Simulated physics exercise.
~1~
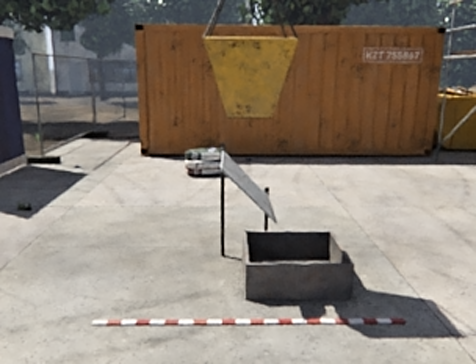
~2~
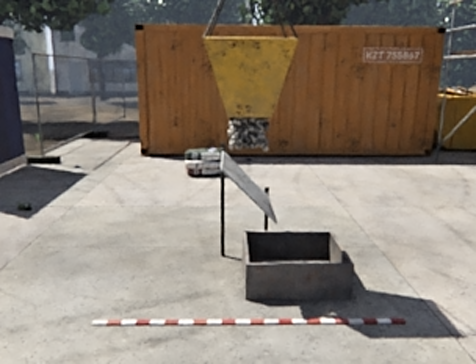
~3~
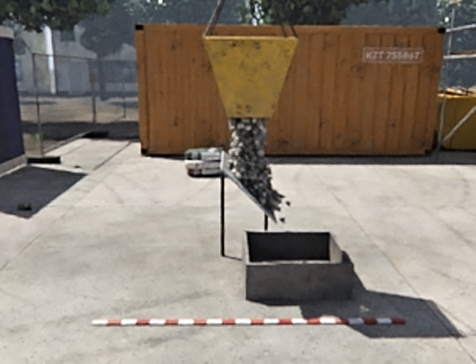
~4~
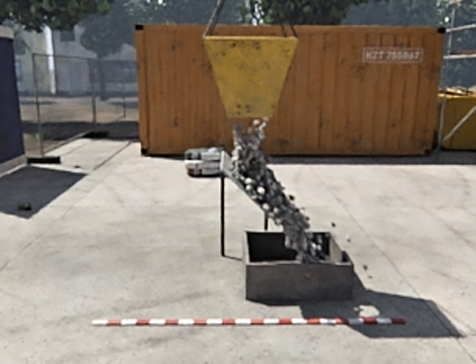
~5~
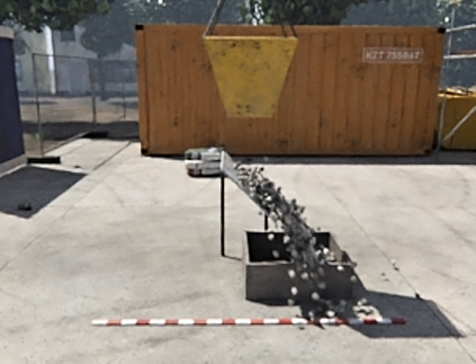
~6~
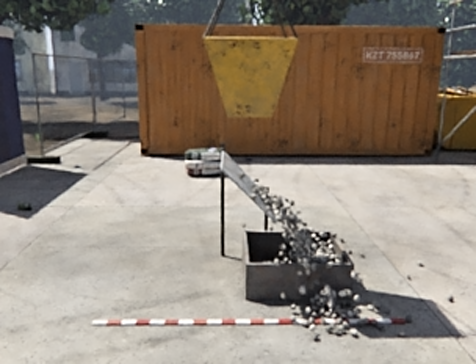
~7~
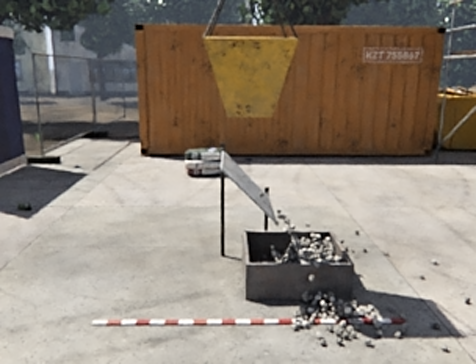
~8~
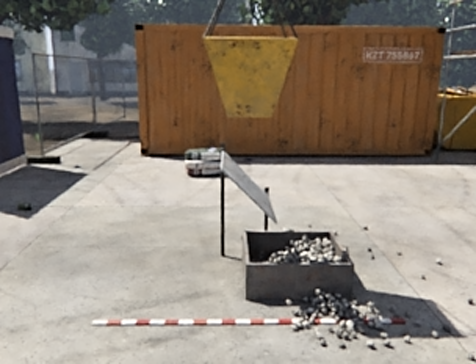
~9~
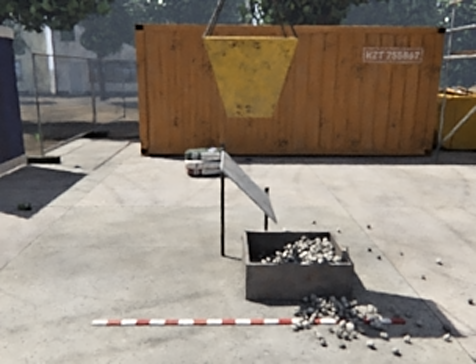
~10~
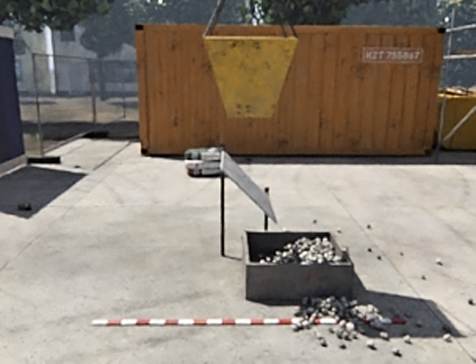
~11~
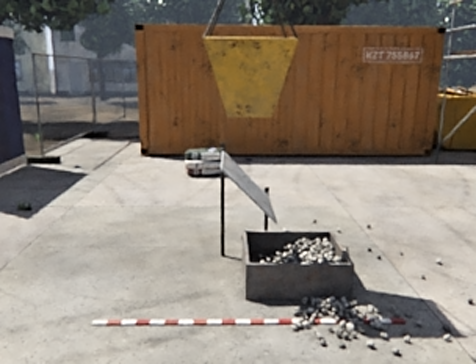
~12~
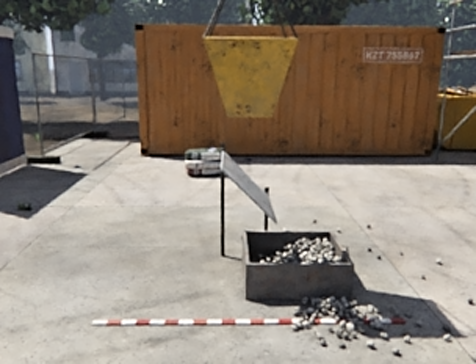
A sunlit concrete yard is seen from a fixed, level viewpoint, with an orange shipping container, fencing and trees behind. A yellow skip hangs above a sloping steel plate on thin black legs, which leans down rightward toward an open grey bin, with a red and white striped staff lying in front. The skip's bottom opens and grey stones pour onto the plate, then slide down to the right. Many drop into the bin, while others spill over its front and right side. The flow ends with most stones heaped in the bin, a smaller pile in front, and a few scattered farther right.
